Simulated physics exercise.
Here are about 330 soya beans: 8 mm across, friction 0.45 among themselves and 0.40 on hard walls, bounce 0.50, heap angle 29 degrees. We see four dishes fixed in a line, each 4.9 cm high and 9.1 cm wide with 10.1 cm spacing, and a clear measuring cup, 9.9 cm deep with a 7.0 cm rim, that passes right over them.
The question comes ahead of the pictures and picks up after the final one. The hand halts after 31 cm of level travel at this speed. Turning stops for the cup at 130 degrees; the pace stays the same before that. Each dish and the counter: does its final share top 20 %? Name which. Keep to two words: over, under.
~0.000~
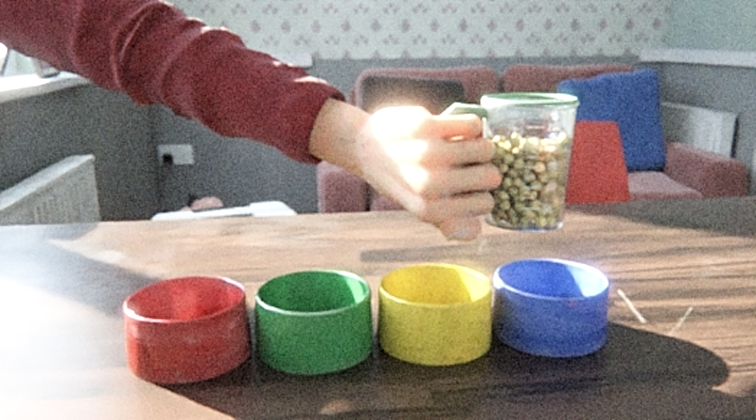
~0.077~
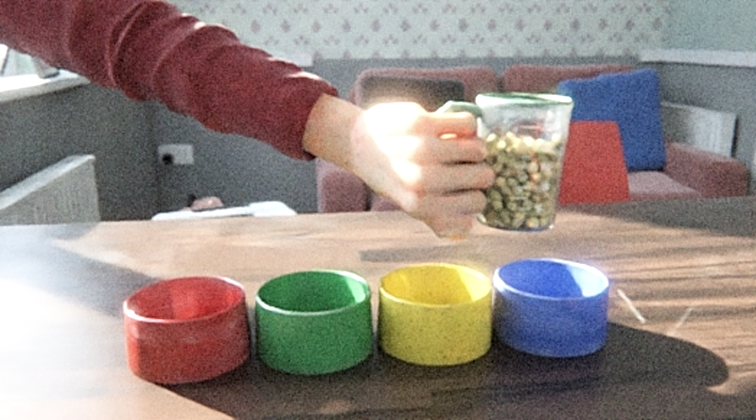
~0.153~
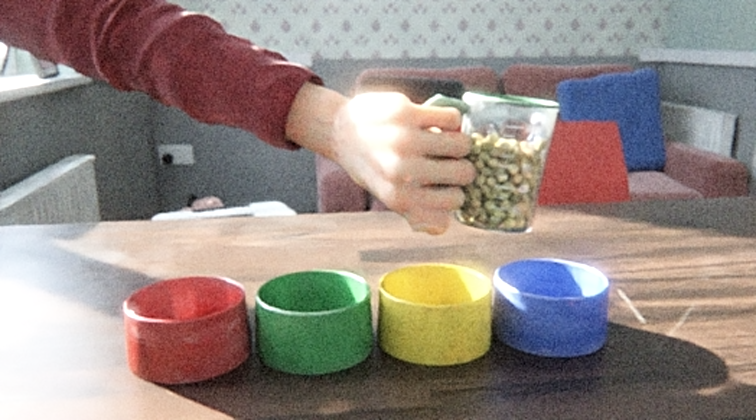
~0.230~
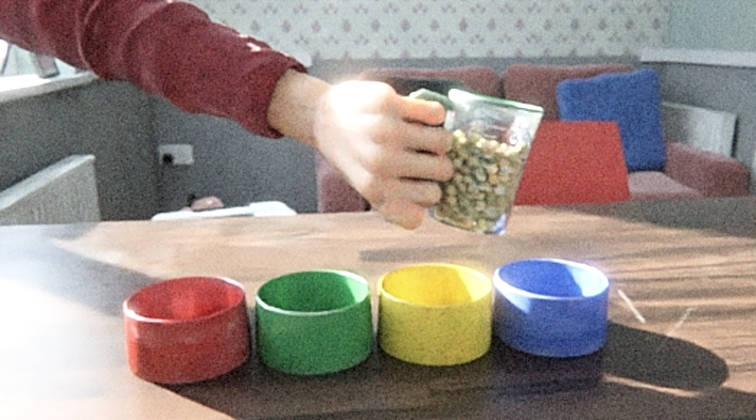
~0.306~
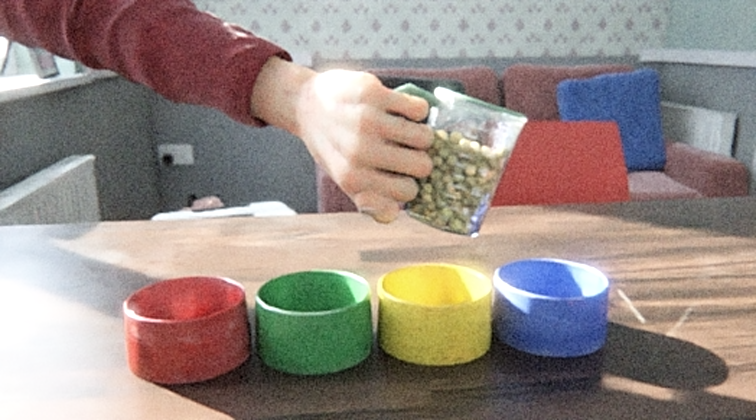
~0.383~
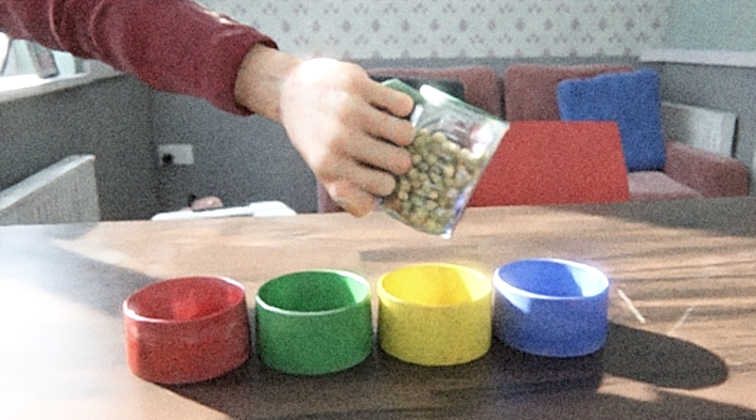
Red: Over, blue: Under, green: Under, yellow: Under, counter: Under.
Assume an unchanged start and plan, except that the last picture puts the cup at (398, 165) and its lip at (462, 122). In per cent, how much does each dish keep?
Red 80, blue 0, green 10, yellow 0.
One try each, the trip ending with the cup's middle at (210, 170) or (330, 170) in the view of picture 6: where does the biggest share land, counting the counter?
First try: Green; second try: Yellow.
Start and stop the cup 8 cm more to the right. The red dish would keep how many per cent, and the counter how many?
Result - red 0 / counter 0.
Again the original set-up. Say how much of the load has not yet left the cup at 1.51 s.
Close to 90 in a hundred.
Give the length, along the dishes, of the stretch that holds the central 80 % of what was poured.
The stretch is around 7 cm long.
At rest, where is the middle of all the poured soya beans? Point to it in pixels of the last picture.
Look around (205, 328) in the last picture.
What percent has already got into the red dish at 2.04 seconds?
90 %.
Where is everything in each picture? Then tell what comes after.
In the first picture, cup at (526, 161), tilt 0 degrees, lip at (572, 99), moved 0.0 cm; middle of the pieces at (521, 174); blue dish at (551, 278); yellow dish at (435, 284); green dish at (313, 291); red dish at (186, 298).
In the second picture, cup at (520, 161), tilt 2 degrees, lip at (567, 100), moved 0.5 cm; middle of the pieces at (515, 175).
In the third picture, cup at (502, 162), tilt 7 degrees, lip at (554, 105), moved 2.1 cm; middle of the pieces at (496, 175).
In the fourth picture, cup at (481, 163), tilt 12 degrees, lip at (538, 110), moved 3.8 cm; middle of the pieces at (474, 175).
In the fifth picture, cup at (461, 163), tilt 18 degrees, lip at (522, 117), moved 5.4 cm; middle of the pieces at (452, 175).
In the sixth picture, cup at (440, 164), tilt 24 degrees, lip at (505, 123), moved 7.1 cm; middle of the pieces at (431, 175); blue dish at (551, 278); yellow dish at (435, 284); green dish at (313, 291); red dish at (186, 298). The cup turns about 75 degrees a second and travels 22 cm a second.
After 1.06 s, tilt 74 degrees; cup holds 100 %.
After 1.51 s, tilt 107 degrees; cup holds 90 %, red 5 %.
Then, at 2.04 s, tilt 130 degrees; cup holds 0 %, red 90 %, green 5 %.
By 2.6 s all is still; red 90 %, blue 0 %, green 5 %, yellow 0 %, counter 10 %.
